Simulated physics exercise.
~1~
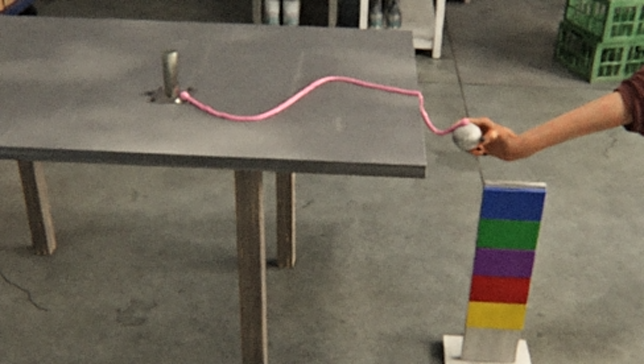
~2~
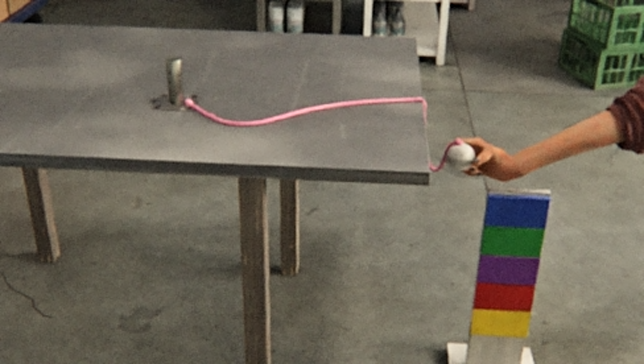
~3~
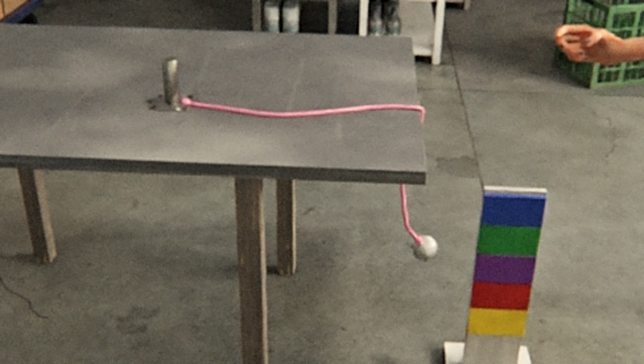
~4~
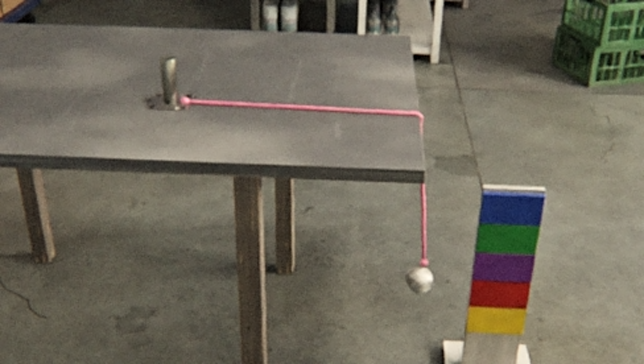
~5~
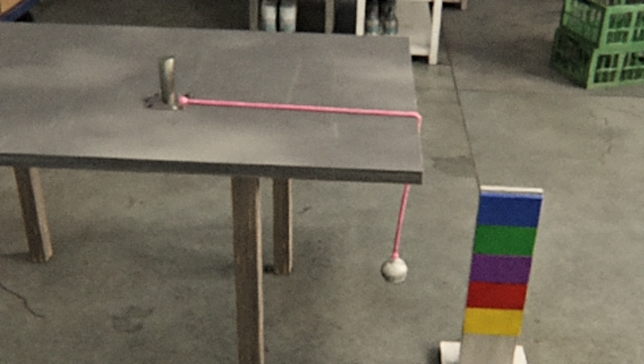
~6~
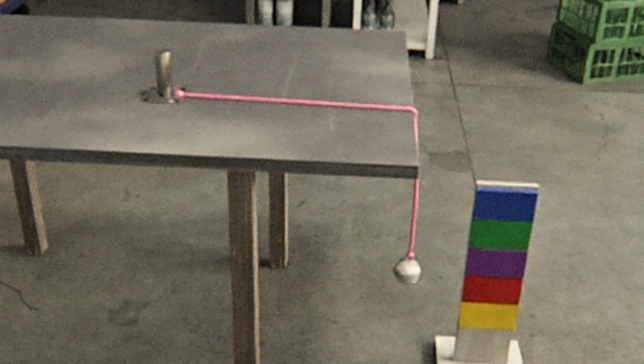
A white ball on a pink cord is held by a hand just off the right edge of a grey table, seen from slightly above by a gently swaying camera in a concrete-floored room. The cord runs in loose curves from a metal post on the tabletop, and an upright board to the right shows blue, green, purple, red and yellow bands. The hand shifts slightly, straightening the curves, then lets go and withdraws. The ball drops beneath the edge, pulling the cord taut. It swings left, then slightly back right, hanging level with the purple band.
